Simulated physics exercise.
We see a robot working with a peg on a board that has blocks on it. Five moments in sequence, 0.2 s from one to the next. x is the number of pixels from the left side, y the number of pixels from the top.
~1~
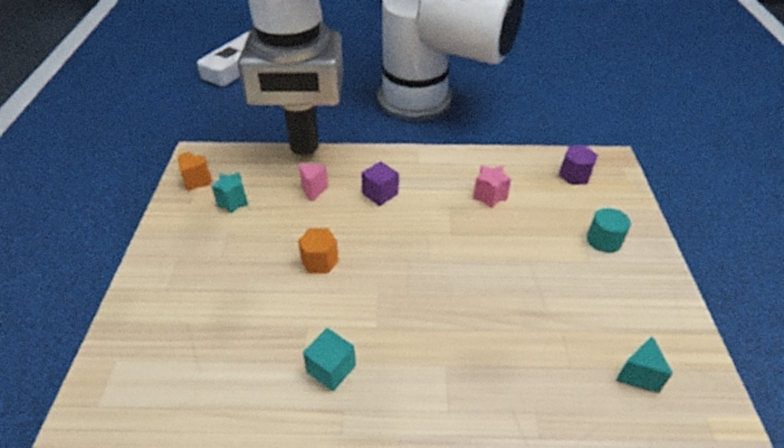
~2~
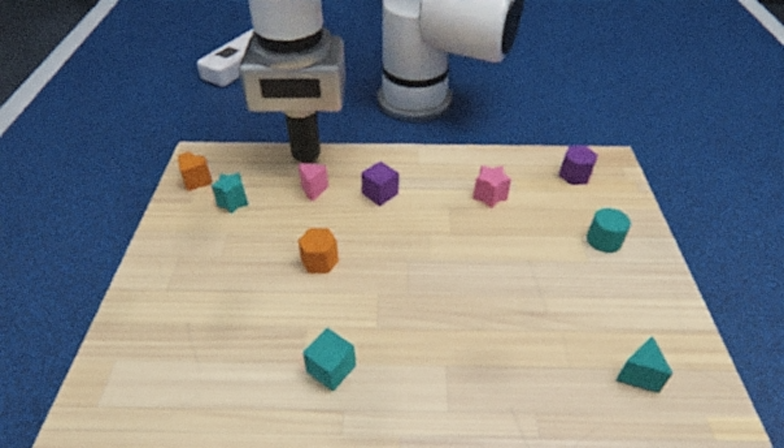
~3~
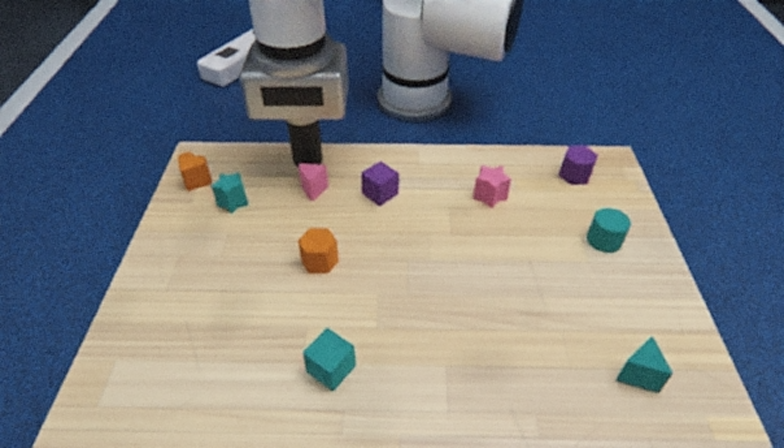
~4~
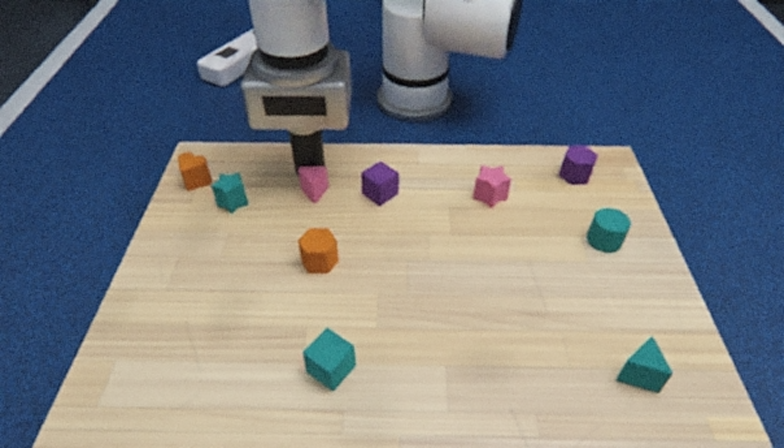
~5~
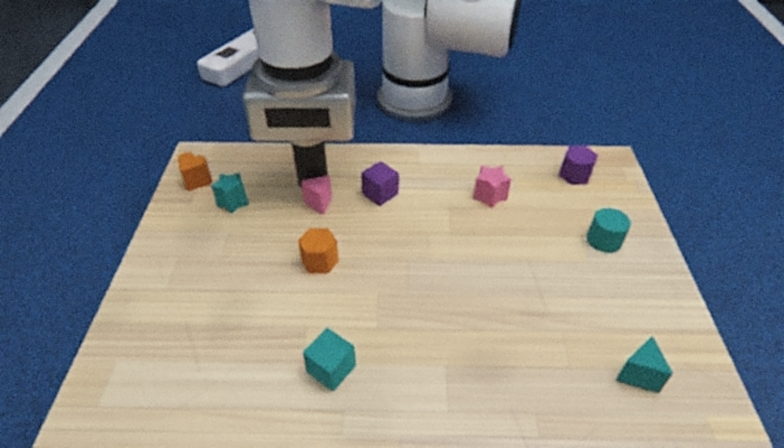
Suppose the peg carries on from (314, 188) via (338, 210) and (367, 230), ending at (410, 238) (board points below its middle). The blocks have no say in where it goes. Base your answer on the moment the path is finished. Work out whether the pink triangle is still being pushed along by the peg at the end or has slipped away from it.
My guess is it ends up beside or behind the peg.
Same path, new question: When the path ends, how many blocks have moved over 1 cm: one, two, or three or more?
Number moved: 1.
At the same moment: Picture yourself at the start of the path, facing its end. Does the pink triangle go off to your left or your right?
The shift is rightward.
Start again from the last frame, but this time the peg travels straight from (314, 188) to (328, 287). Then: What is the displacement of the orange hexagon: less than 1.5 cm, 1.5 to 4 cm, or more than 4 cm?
The answer will be the long band, over 4 cm.
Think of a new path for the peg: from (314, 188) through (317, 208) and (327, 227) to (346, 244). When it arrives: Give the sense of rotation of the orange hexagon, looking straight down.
Twists clockwise.
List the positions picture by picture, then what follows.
Lower end of the peg (305, 146), tops of blocks, pink triangle (311, 169), purple square (380, 172), in the first frame.
Peg (306, 153), blocks as before, in the second frame.
Peg (308, 160), blocks as before, in the third frame.
Peg (311, 170), pink triangle (312, 171), in the fourth frame.
Peg (317, 183), pink triangle (317, 183), purple square (380, 172), in the fifth frame.
The first path, step by step. One third of the way, peg (337, 203); pink triangle (336, 207), turned 25° clockwise.
Two thirds of the way, peg (367, 223); pink triangle (344, 223), turned 45° clockwise.
At the end, peg (410, 231); pink triangle (344, 223), turned 45° clockwise; purple square not moved.
